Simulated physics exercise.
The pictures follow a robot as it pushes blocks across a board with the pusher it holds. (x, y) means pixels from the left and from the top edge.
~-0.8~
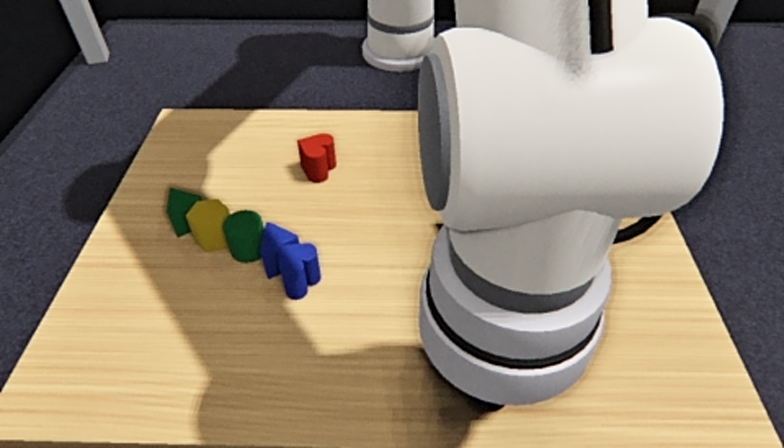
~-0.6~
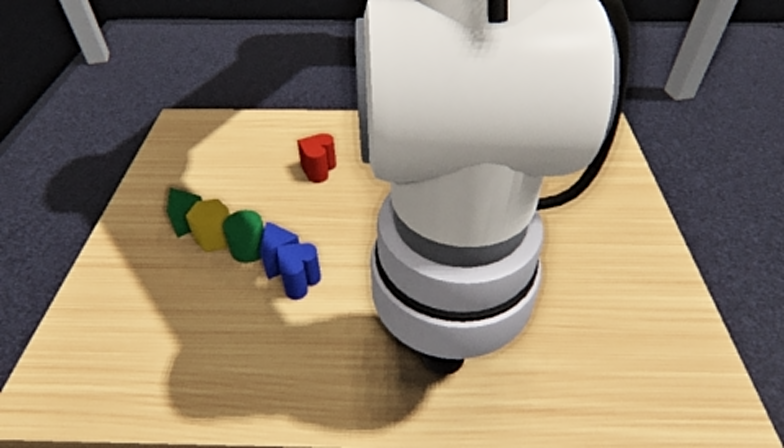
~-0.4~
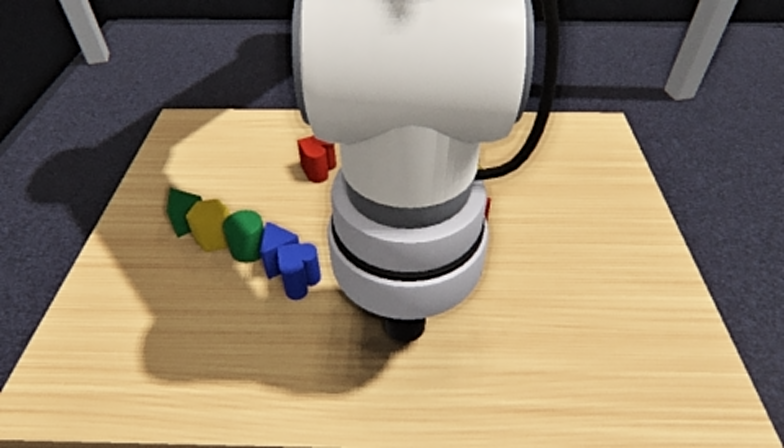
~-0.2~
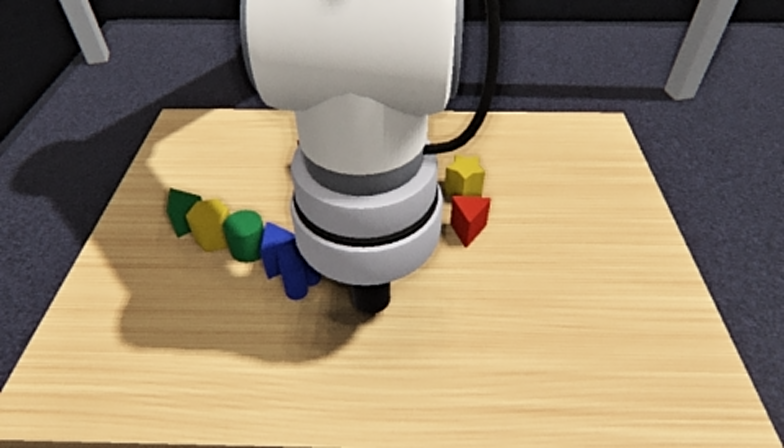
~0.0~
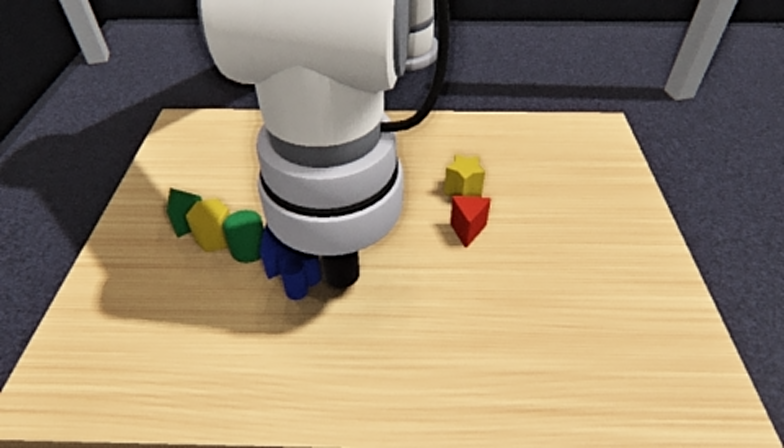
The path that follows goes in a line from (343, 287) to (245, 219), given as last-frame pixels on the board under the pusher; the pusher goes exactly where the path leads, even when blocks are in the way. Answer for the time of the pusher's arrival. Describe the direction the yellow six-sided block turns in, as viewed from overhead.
I'd predict that, seen from above, the yellow six-sided block rotates clockwise.
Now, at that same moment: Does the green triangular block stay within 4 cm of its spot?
Yes
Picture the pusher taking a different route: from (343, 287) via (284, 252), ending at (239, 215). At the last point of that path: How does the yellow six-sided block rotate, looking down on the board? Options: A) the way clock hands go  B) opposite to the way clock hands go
A: The way clock hands go.
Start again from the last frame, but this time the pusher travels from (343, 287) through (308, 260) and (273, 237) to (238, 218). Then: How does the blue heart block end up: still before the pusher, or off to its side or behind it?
It will get left beside or behind the pusher.
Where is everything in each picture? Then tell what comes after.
Lower end of the pusher (487, 392), tops of blocks, green triangular block (179, 198), yellow six-sided block (207, 211), green disc (242, 222), blue triangular block (275, 236), blue heart block (295, 256), in the first picture.
Pusher (444, 357), blocks as before, in the second picture.
Pusher (406, 326), blocks as before, in the third picture.
Pusher (372, 299), blocks as before, in the fourth picture.
Pusher (342, 275), green triangular block (179, 198), yellow six-sided block (207, 211), green disc (242, 222), blue triangular block partly hidden, blue heart block (295, 256), in the fifth picture.
What follows on the original path. One third of the way, pusher (305, 250); yellow six-sided block (204, 210); green disc (237, 220); blue triangular block (264, 229), turned 15° clockwise; blue heart block (275, 256), turned 60° anticlockwise.
Two thirds of the way, pusher (272, 227); green triangular block (159, 189); yellow six-sided block (171, 205), turned 30° clockwise; green disc (195, 221); blue triangular block (231, 218), turned 30° anticlockwise; blue heart block (273, 256), turned 65° anticlockwise.
At the end, pusher (242, 206); green triangular block (158, 189); yellow six-sided block (170, 205), turned 30° clockwise; green disc (181, 228); blue triangular block (211, 205), turned 90° anticlockwise; blue heart block (273, 256), turned 65° anticlockwise.
